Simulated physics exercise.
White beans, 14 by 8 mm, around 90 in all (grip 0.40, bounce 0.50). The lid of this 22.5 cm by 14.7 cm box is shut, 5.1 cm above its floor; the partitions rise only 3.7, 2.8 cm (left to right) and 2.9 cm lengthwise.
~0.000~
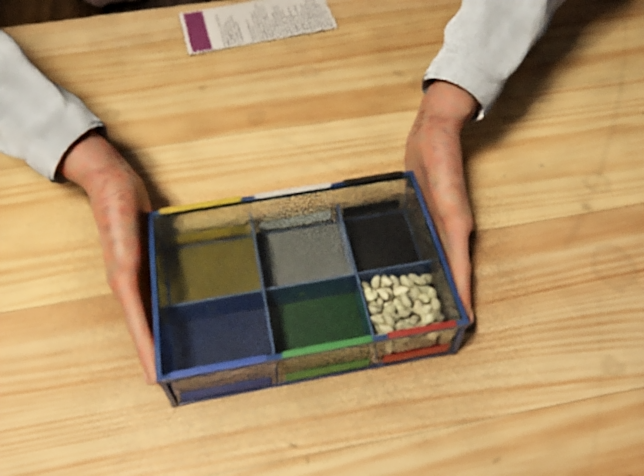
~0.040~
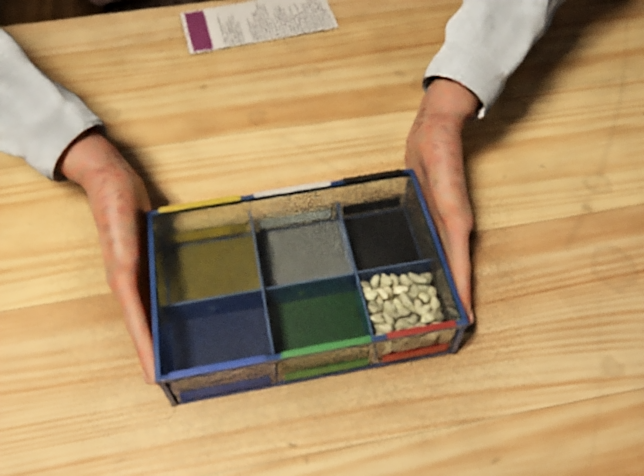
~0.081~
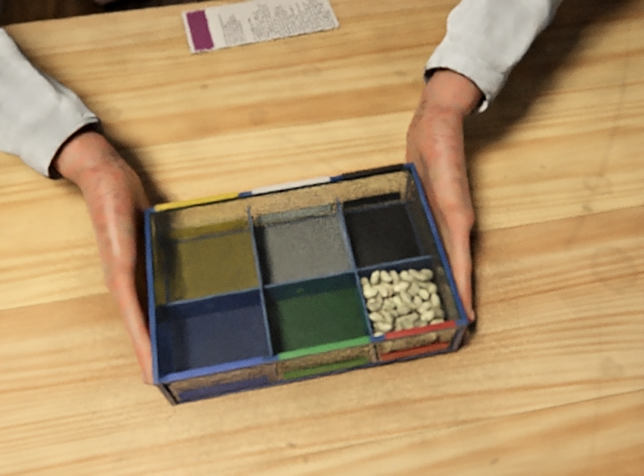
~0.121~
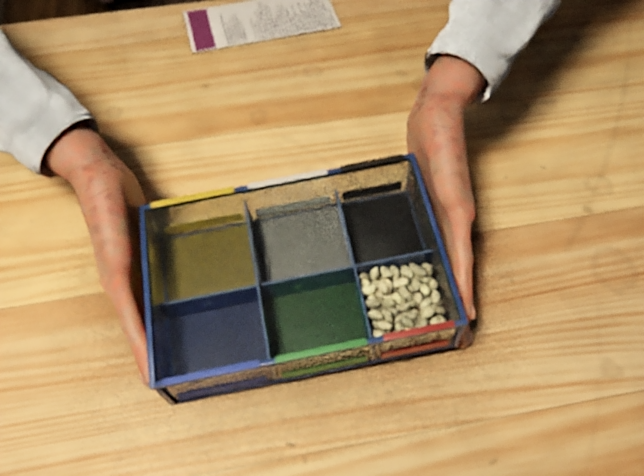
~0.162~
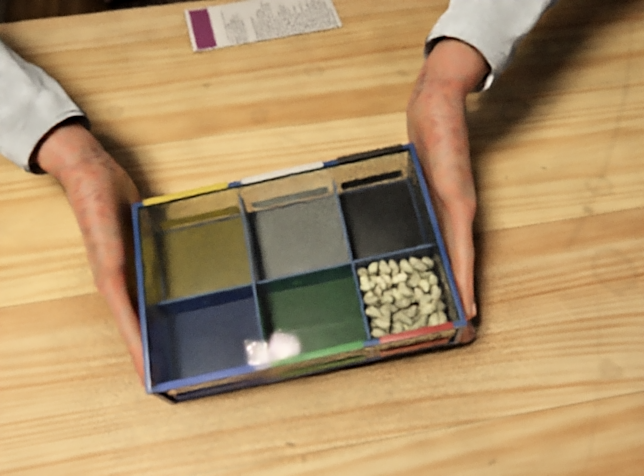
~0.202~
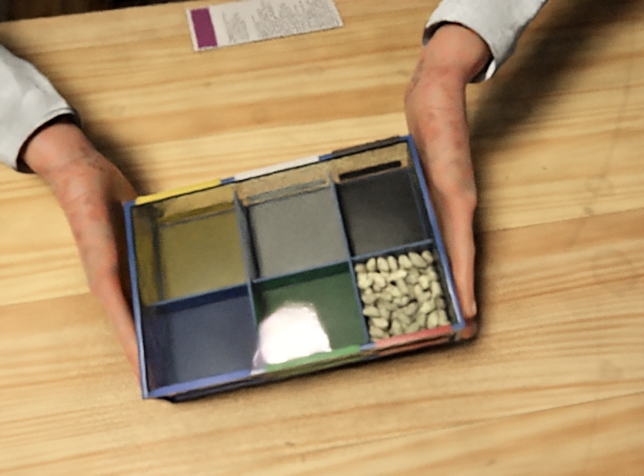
Two hands tilting a lidded box with six coloured compartments on a wooden table, white beans staying in the red-edged section.
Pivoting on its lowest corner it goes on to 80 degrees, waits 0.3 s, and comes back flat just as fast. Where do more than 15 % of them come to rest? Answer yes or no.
Red compartment: Yes; blue compartment: No; green compartment: Yes; yellow compartment: No; white compartment: No; black compartment: No.
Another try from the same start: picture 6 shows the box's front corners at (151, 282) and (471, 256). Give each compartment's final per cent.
Red 35; blue 0; green 0; yellow 0; white 0; black 65.
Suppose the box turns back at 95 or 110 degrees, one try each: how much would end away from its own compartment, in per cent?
Some 60 and 55 per cent.
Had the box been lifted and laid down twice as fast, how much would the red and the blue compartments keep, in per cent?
Then: Red 65; blue 0.
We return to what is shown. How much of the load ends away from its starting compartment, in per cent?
About 35 per cent.
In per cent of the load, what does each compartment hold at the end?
Red 65, blue 5, green 30, yellow 0, white 0, black 0.
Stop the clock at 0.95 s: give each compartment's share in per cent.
Red 80, blue 0, green 20, yellow 0, white 0, black 0.
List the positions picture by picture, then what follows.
Box tilt 0 degrees, front corners at (163, 377) and (462, 321); red 100 %, in the first picture.
Box tilt 1 degrees, front corners at (161, 377) and (462, 321), in the second picture.
Box tilt 3 degrees, front corners at (159, 379) and (462, 321), lowest corner left front, in the third picture.
Box tilt 7 degrees, front corners at (156, 383) and (461, 321), lowest corner left front, in the fourth picture.
Box tilt 12 degrees, front corners at (152, 388) and (460, 322), lowest corner left front, in the fifth picture.
Box tilt 17 degrees, front corners at (148, 393) and (459, 324), lowest corner left front; red 100 %. Its pace works out near 120 degrees a second, in the sixth picture.
After 0.95 s, tilt 80 degrees; red 80 %, green 20 %.
Then, at 1.45 s, tilt 43 degrees; red 65 %, blue 5 %, green 30 %.
After 2.02 s, tilt 0 degrees; red 65 %, blue 5 %, green 30 %.
In the end, at 2.6 s, red 65 %, blue 5 %, green 30 %, yellow 0 %, white 0 %, black 0 %.
